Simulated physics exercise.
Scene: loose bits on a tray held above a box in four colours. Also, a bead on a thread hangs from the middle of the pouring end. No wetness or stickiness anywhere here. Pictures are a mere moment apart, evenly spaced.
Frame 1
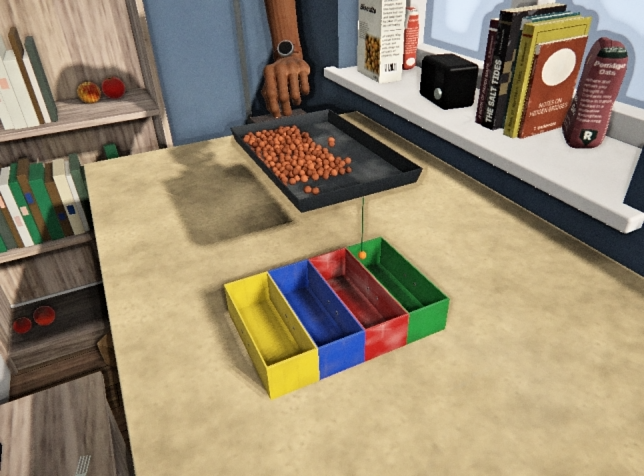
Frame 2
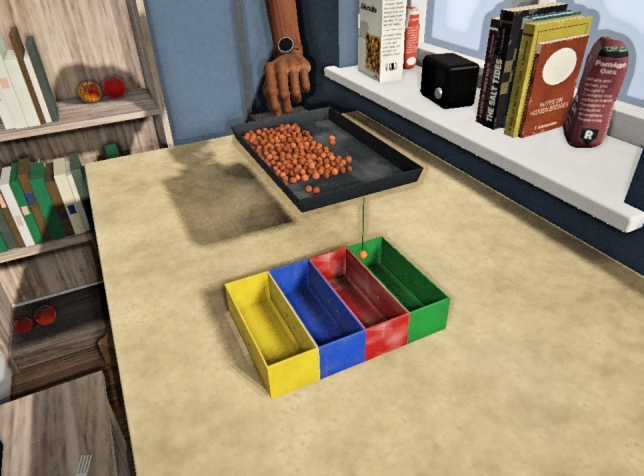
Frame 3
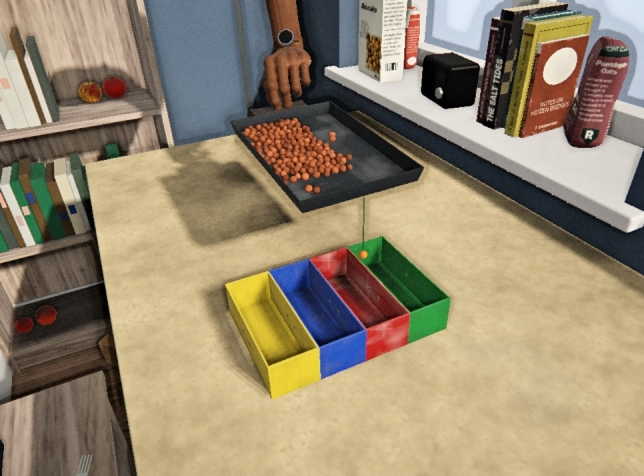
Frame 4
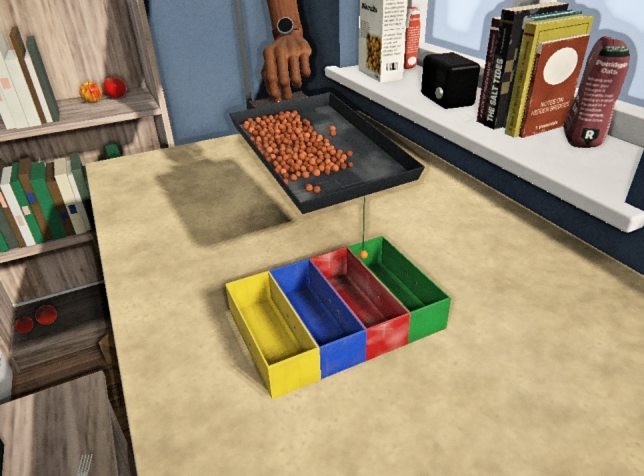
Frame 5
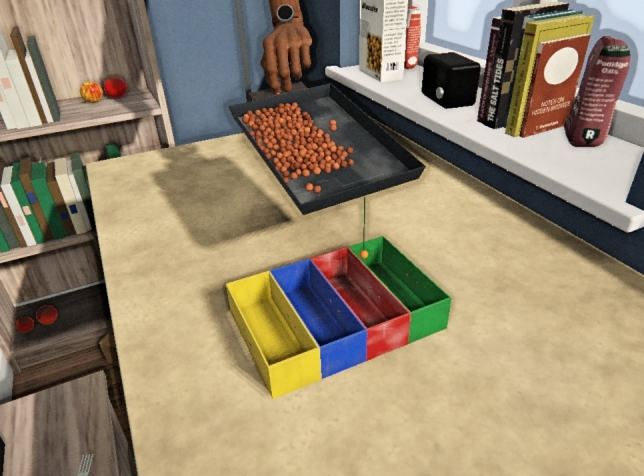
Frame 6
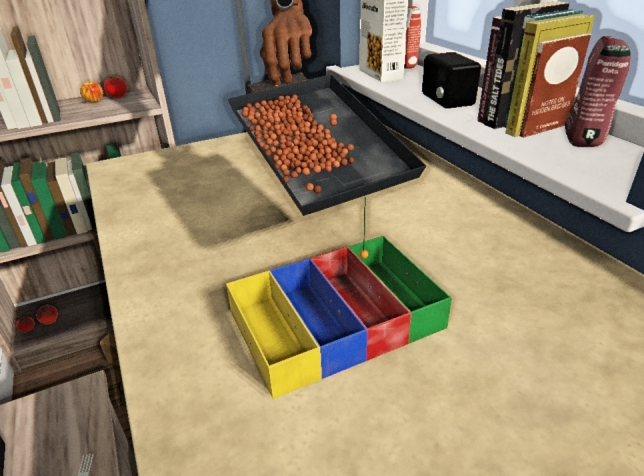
A hand at the far edge of a dark tray of small orange-brown pellets rose slightly, tilting the tray a little toward its near left corner, while the yellow, blue, red and green box below stayed still.
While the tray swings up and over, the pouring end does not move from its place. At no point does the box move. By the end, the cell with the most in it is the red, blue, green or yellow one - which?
The blue one.
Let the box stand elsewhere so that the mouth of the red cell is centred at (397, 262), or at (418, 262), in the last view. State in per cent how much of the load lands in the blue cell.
It works out to 20 percent and then 10 percent.
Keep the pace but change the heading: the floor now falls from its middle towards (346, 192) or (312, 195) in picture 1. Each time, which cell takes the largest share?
First try: That red cell; second try: The cell in blue.
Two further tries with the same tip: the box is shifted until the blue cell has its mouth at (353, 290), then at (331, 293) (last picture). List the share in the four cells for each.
Some 100 and then some 100 per cent.
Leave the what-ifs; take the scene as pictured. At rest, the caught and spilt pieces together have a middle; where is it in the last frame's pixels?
At about (338, 328), give or take.
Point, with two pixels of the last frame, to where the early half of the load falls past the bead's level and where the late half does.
The early half goes through (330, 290), the late half through (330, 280).
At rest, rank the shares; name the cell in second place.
The answer here is that red cell.
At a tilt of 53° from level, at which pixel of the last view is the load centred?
The middle of the load sits near (318, 165).
Soon after the last picture, tray tipped steeply; nearly all on the tray; a stray few in the blue cell; a stray few falling or outside the box.
A little later, tray tipped right over; nearly all on the tray; a stray few in the blue cell; a stray few in the red cell; a stray few in the green cell; a stray few falling or outside the box.
Later still, tray tipped past a quarter turn; about two thirds in the blue cell; about a third in the red cell; a small part in the green cell; a stray few in the yellow cell; a stray few falling or outside the box.
At rest, tray tipped past a quarter turn; about two thirds in the blue cell; about a third in the red cell; a small part in the green cell; a stray few in the yellow cell; a stray few outside the box.
